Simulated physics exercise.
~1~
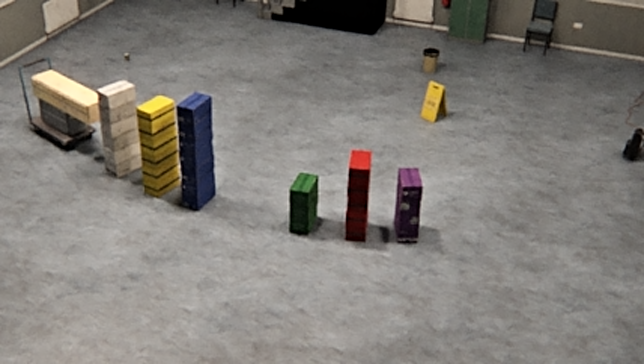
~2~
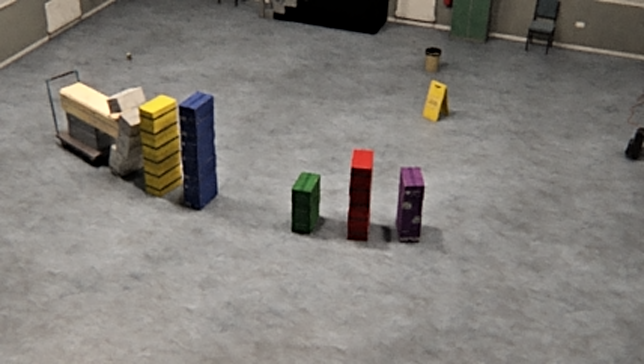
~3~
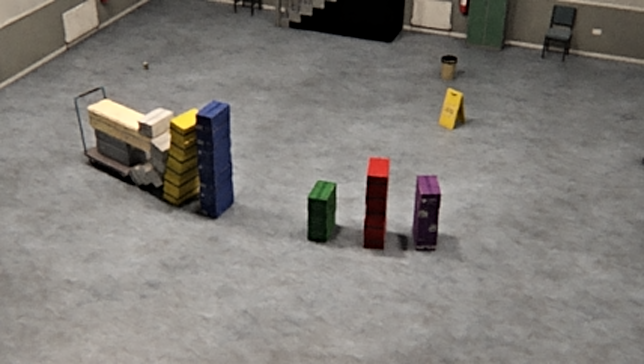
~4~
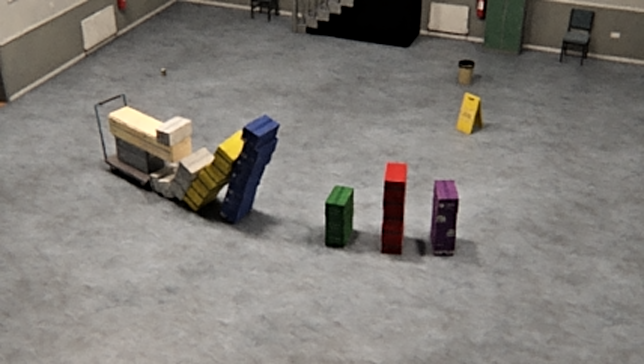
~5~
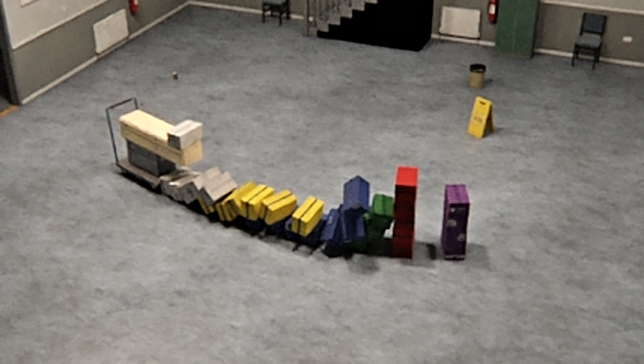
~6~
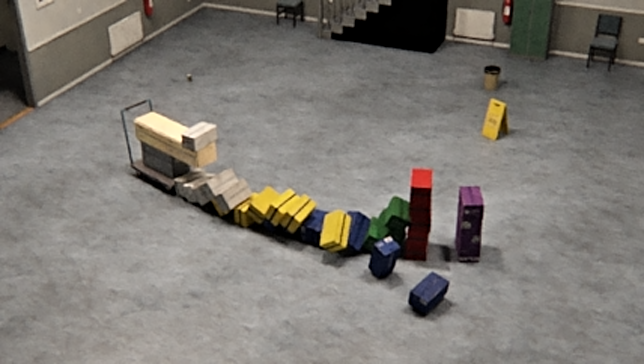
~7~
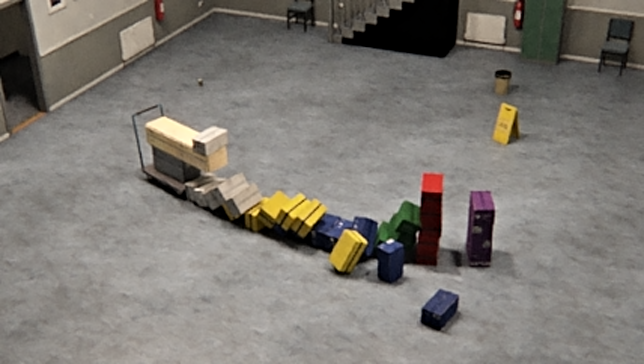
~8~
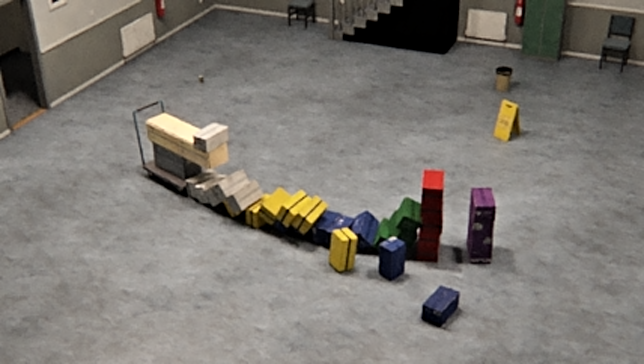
Tall piles of coloured cartons stand in a curve across the grey floor of a large hall, seen from above, with a loaded trolley at the far left. From left to right they are pale, yellow, blue, green, red and purple, and a yellow floor sign stands behind. The trolley's jutting load knocks the pale pile over to the right, into the yellow, which leans on the blue. These topple in turn, spilling rightward and tilting the green cartons against the red pile. Two blue cartons and a yellow one come to rest in front, while red and purple remain upright.
